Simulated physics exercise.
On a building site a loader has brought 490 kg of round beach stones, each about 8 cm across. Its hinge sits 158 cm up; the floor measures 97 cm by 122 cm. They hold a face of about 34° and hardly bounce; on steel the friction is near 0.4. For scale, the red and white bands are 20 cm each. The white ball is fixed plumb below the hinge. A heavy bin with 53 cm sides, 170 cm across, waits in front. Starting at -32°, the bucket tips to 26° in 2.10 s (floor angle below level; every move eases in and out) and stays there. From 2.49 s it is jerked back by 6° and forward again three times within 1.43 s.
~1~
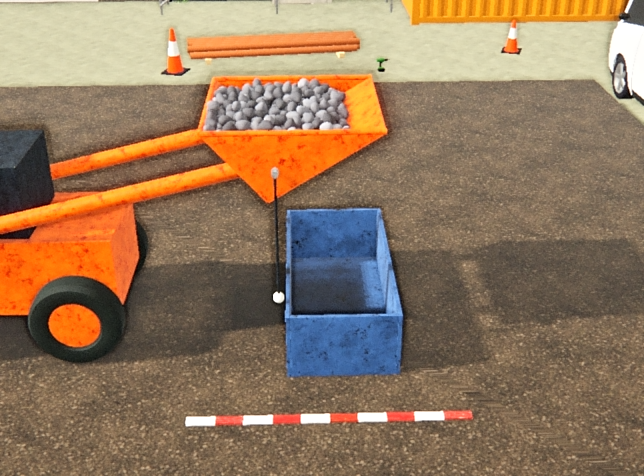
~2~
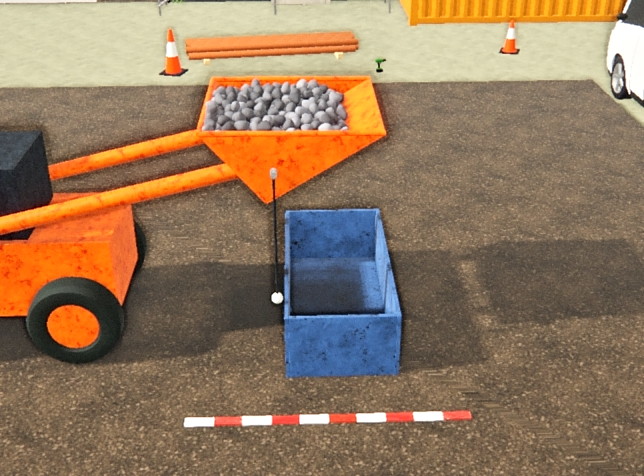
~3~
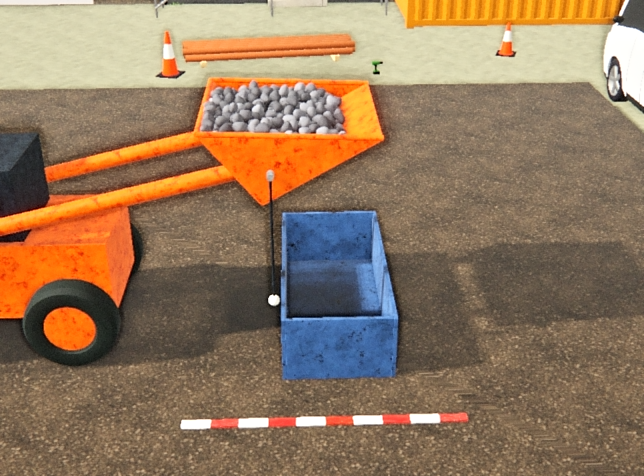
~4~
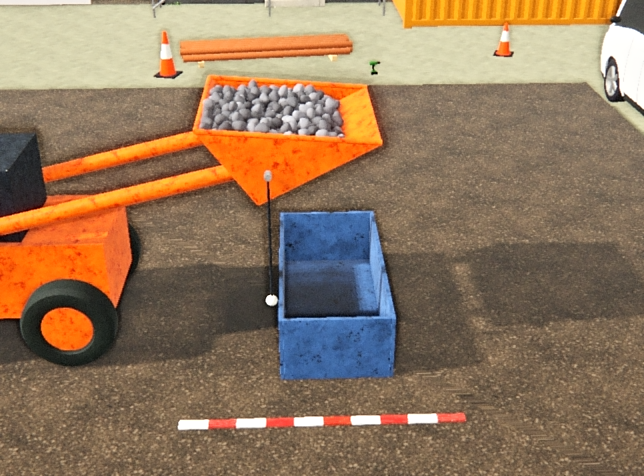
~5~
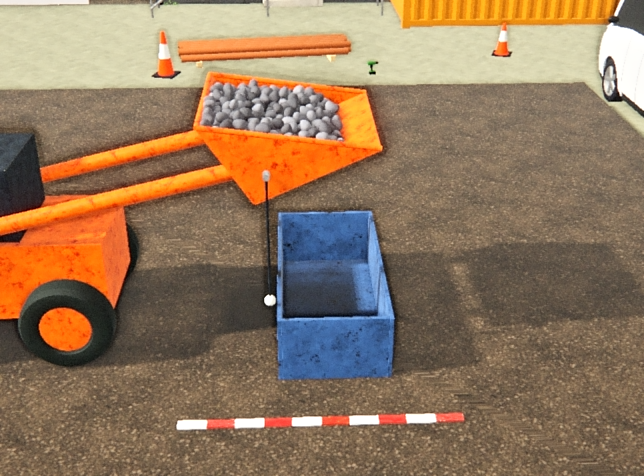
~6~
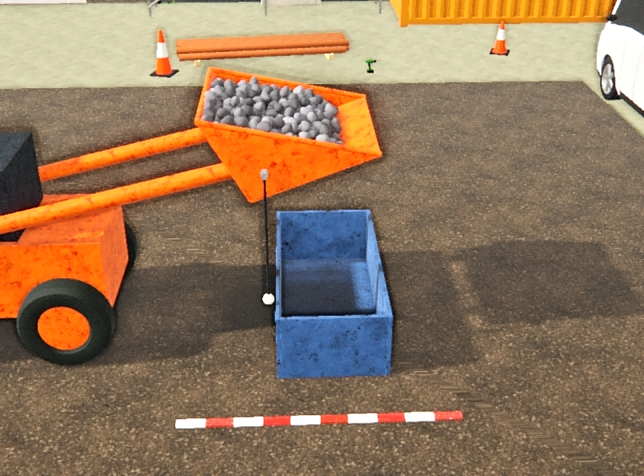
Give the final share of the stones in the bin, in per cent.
Close to 0 in a hundred.
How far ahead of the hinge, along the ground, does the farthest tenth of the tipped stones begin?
Roughly 200 cm ahead of it.
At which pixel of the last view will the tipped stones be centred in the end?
Near (443, 305).
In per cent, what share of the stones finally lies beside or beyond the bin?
Some 100 per cent of the load.
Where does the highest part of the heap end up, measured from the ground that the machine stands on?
About 26 cm above it.
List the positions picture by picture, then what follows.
In the first picture, the bucket is at -32°, its lip at (386, 132); the top of the load is at (274, 93).
The second picture shows lip at (385, 133), floor tilted -31°, highest stones at (273, 93).
In the third picture, the bucket is at -30°, its lip at (383, 138); the top of the load is at (245, 97).
The fourth picture shows lip at (382, 143), floor tilted -27°, highest stones at (238, 95).
In the fifth picture, the bucket is at -24°, its lip at (381, 149); the top of the load is at (227, 92).
In the sixth picture, the bucket is at -20°, its lip at (381, 154); the top of the load is at (223, 90).
A little later the floor is at 17°; 98 % in the bucket, 1 % in the bin; the foremost stones are at (369, 190).
Then the floor is at 26°; 51 % in the bucket, 14 % in the bin, 34 % beside or beyond the bin; the foremost stones are at (449, 301).
Later still the floor is at 26°; 0 % in the bucket, 2 % in the bin, 98 % beside or beyond the bin; the foremost stones are at (604, 311).
In the end the floor is at 26°; 0 % in the bucket, 2 % in the bin, 98 % beside or beyond the bin; the foremost stones are at (604, 311).
